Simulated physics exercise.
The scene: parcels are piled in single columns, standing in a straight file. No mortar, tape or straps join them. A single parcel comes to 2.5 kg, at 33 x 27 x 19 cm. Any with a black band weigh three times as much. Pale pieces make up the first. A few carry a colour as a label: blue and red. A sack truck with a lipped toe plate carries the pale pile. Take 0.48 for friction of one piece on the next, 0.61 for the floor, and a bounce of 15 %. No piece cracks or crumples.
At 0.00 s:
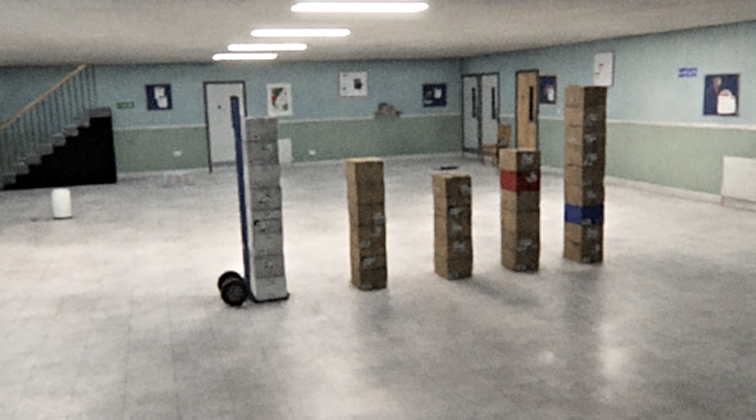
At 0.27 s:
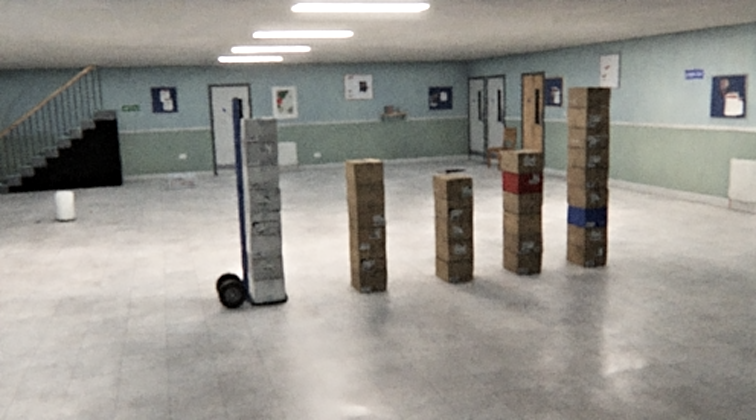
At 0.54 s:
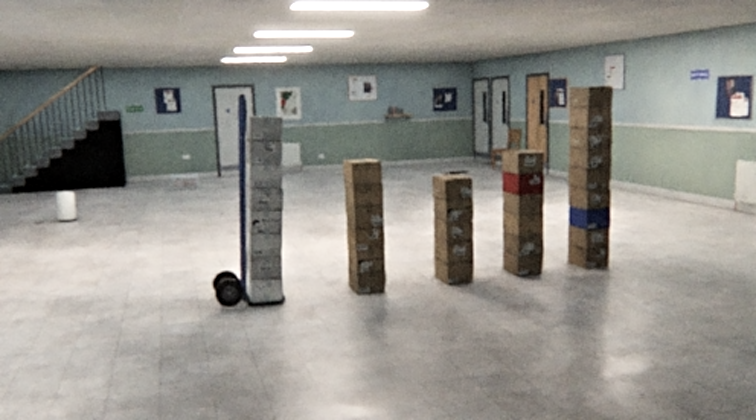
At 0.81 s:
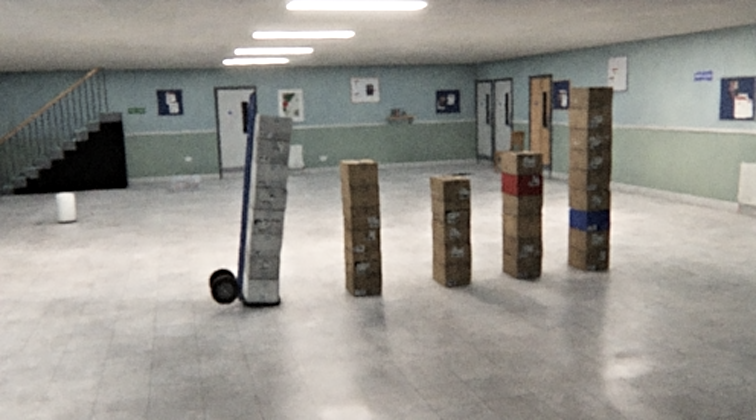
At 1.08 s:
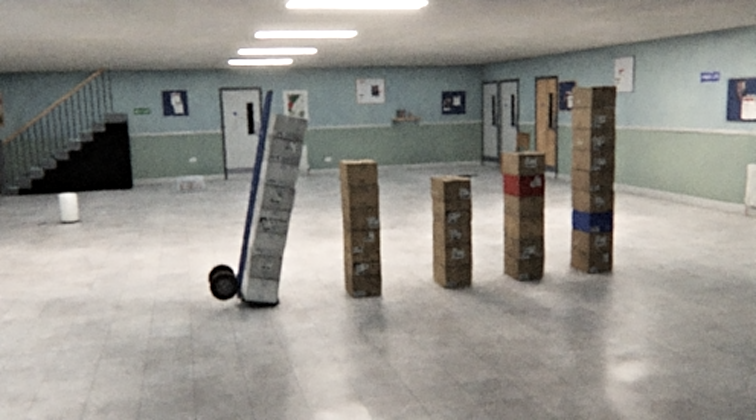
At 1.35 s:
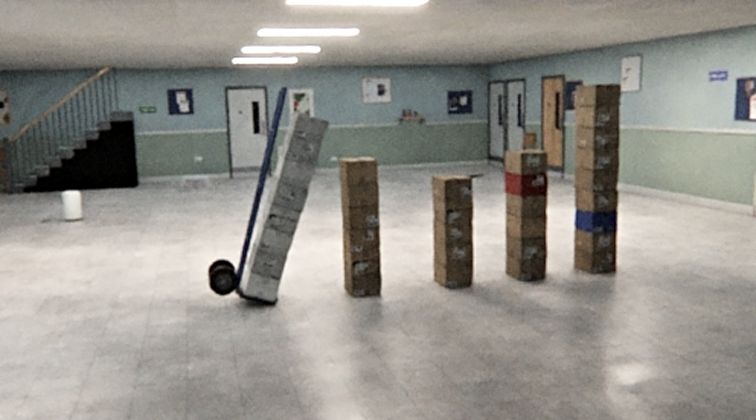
In a large hall, a sack truck carrying pale parcels tilts rightward beside four brown stacks.
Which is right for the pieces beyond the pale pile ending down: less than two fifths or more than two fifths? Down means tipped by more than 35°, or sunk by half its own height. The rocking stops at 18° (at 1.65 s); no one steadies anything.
Upwards of two fifths of them.
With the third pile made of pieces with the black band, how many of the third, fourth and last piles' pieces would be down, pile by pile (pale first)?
Then third 5, fourth 6, last 9.
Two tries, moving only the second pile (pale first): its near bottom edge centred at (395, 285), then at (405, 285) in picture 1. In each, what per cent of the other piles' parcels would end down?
First 100, then 100 per cent.
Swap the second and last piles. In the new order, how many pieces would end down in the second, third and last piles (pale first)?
In that case second 8, third 5, last 6.
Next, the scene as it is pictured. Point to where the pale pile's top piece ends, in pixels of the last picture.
Around (429, 228).
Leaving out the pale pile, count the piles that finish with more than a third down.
4 of them.
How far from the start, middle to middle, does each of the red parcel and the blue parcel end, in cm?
Red 110, blue 80.
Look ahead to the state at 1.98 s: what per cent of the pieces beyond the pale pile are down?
By then 0 per cent.
After 1.98 s, 8 of the pale pile down; none of the 26 other parcels down, 5 disturbed.
After 2.76 s, 8 of the pale pile down; 9 of the 26 other parcels down; red parcel leaning 11°.
After 4.30 s, 8 of the pale pile down; 23 of the 26 other parcels down; blue parcel leaning 66°, 25 cm lower; red parcel leaning 61°, 47 cm lower.
At rest (5.6 s), 8 of the pale pile down; 23 of the 26 other parcels down; blue parcel on its side; red parcel leaning 61°, 50 cm lower. That is 88 per cent. As the last picture would show them, middles, blue parcel near (660, 250), red parcel near (621, 229).
